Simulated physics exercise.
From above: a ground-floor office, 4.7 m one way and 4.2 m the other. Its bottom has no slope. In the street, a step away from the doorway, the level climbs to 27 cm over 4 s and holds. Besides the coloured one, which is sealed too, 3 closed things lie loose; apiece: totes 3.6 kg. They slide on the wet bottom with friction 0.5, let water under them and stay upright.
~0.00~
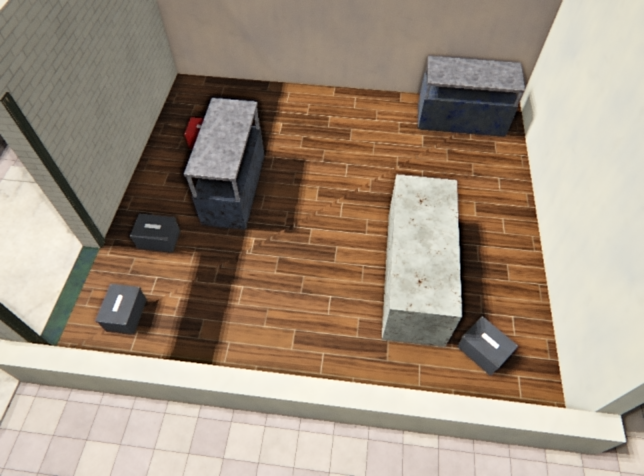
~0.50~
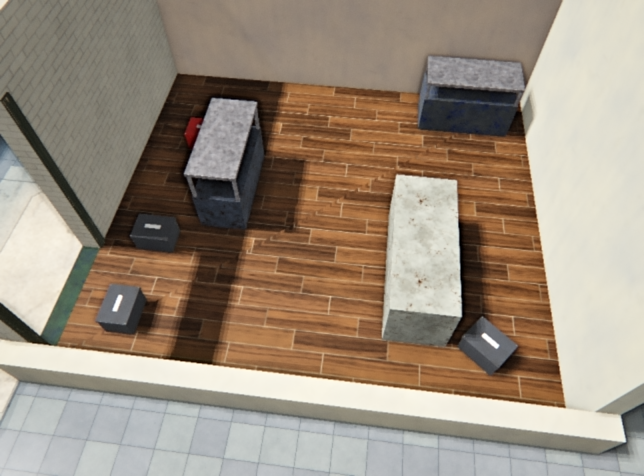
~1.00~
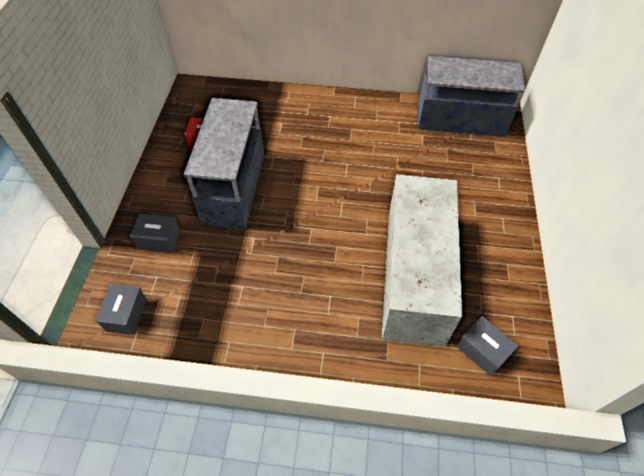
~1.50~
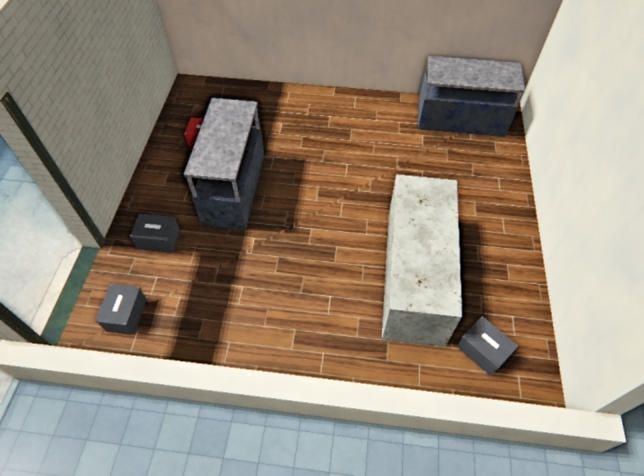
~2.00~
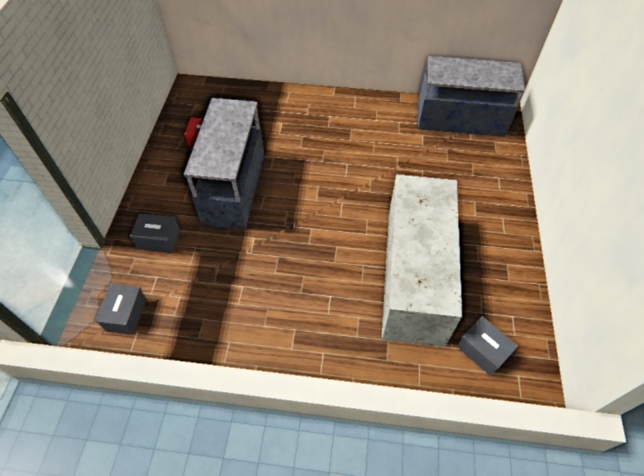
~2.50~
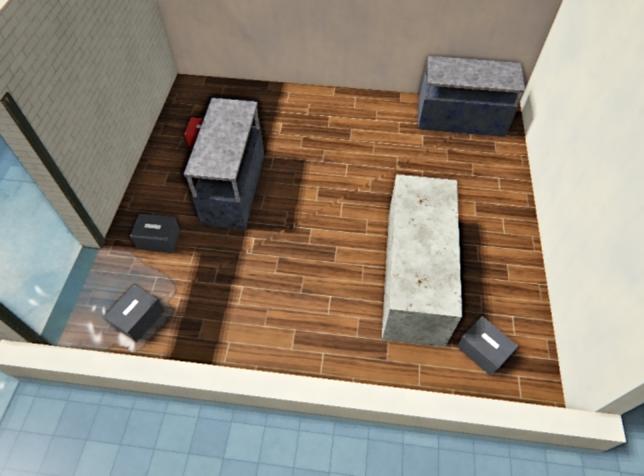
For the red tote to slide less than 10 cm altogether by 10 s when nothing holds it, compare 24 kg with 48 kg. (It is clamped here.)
I expect that the lower weight is enough.
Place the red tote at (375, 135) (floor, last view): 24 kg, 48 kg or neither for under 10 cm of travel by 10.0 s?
The smaller is enough.
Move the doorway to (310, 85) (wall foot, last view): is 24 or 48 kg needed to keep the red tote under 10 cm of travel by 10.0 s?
In that case the lower weight is enough.
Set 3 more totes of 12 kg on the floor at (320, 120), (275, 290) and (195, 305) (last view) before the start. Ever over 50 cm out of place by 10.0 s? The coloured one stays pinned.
In that order: Less, past it, past it.
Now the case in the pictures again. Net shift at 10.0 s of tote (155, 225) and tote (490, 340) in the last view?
In turn: 60 cm, 80 cm.
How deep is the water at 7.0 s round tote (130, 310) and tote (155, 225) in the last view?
About 7 and 2 cm.
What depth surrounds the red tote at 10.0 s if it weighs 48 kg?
Roughly 5 cm.
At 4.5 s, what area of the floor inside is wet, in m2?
Roughly 6.5 m2.
After 3.5 s the red tote would be 0 cm from its start with 24 kg and 0 cm from its start with 48 kg; 0 cm of water round it then.
After 4.5 s the red tote would be 0 cm from its start with 24 kg and 0 cm from its start with 48 kg; 0 cm of water round it then.
After 7.0 s the red tote would be 0 cm from its start with 24 kg and 0 cm from its start with 48 kg; 2 cm of water round it then.
After 10.0 s the red tote would be 0 cm from its start with 24 kg and 0 cm from its start with 48 kg; 5 cm of water round it then.
